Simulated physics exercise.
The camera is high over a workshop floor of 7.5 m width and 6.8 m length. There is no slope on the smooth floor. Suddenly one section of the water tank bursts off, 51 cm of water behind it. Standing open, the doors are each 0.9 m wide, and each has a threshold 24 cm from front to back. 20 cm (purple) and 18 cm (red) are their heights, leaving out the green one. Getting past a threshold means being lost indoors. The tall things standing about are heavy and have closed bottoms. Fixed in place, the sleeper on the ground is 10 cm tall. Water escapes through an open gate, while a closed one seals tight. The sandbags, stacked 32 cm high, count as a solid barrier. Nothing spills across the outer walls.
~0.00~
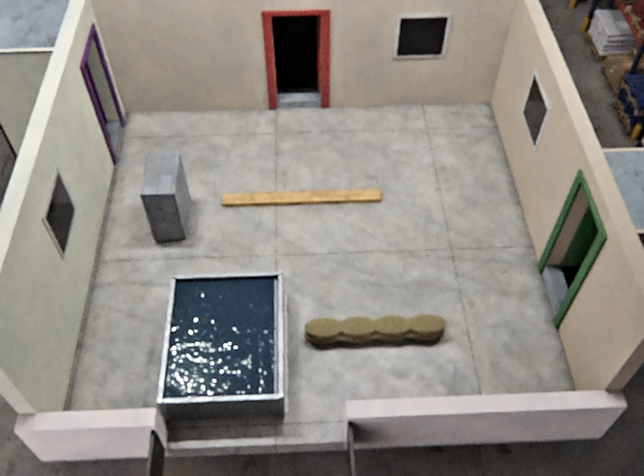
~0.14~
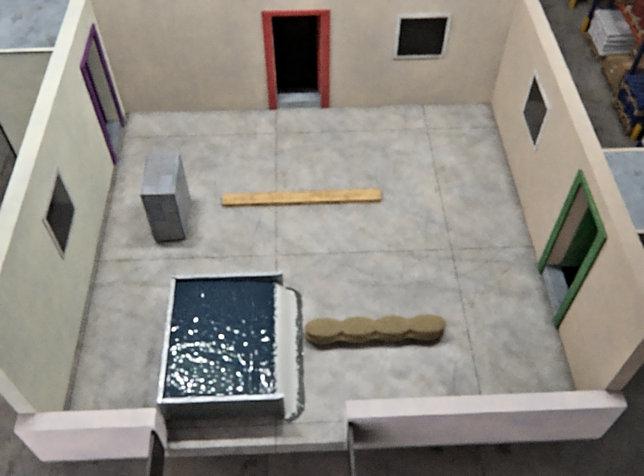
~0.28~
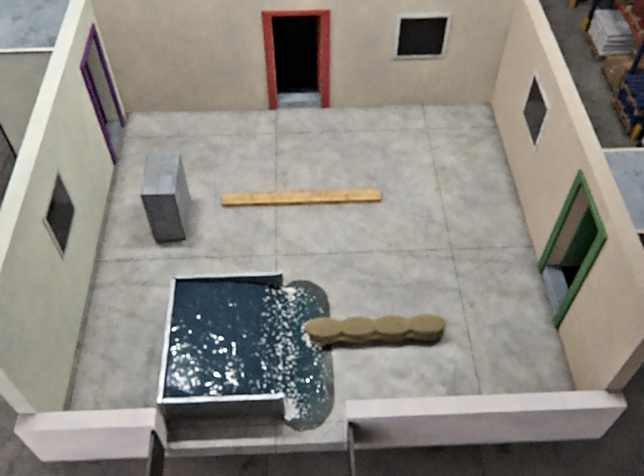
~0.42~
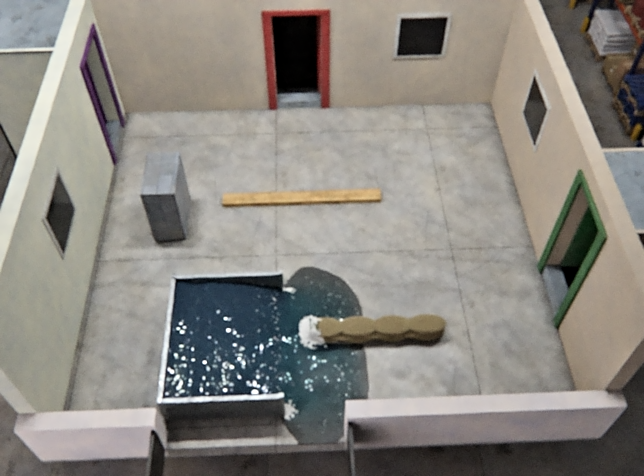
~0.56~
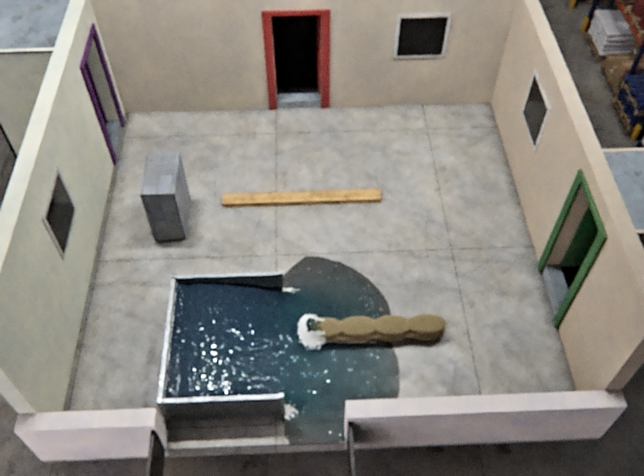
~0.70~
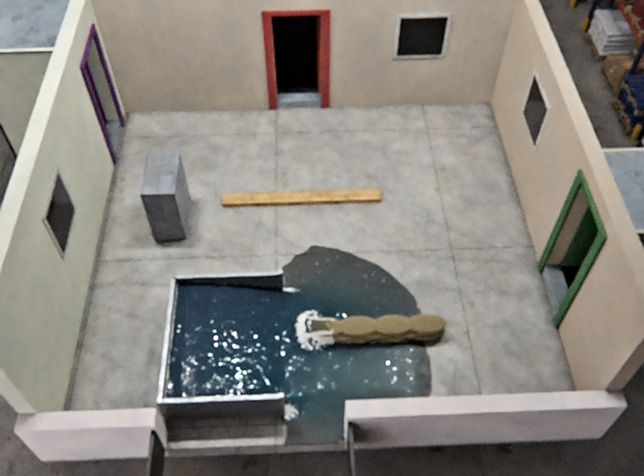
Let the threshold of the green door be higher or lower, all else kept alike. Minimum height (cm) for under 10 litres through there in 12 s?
Roughly 13 cm.
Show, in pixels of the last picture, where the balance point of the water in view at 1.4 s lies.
Roughly (305, 347).
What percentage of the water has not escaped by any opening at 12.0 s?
Share still there: Approx. 90 percent.
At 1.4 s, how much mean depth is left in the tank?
On average, around 24 cm.
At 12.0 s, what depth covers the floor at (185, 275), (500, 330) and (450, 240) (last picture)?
Going through the spots in order gives 3, 3 and 3 centimetres.
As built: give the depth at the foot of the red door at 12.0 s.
Lab note: Depth approx. 3.5 cm.
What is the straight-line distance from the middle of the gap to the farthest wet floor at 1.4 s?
4.2 metres.
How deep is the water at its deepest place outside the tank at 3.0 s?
Up to some 26 centimetres, I'd say.
After 1.4 s water covers 25 % of the floor, deepest (32 cm) near (299, 338); it has not reached the green door.
After 3.0 s water covers 40 % of the floor, deepest (26 cm) near (552, 416); 20 cm at the green door, 0 litres in over its 25 cm threshold.
After 12.0 s water covers 85 % of the floor, deepest (7 cm) near (110, 190); 3 cm at the green door, 0 litres in over its 25 cm threshold.
At the green door as built, the water arrived by 1.6 s and peaked near 20 cm at 3.0 s.
Run again over the same 12 s with other heights there, 16 litres in over 11.5 cm, 3 litres over 15.5 cm. The limit of 10 litres is kept from about 13 cm up.
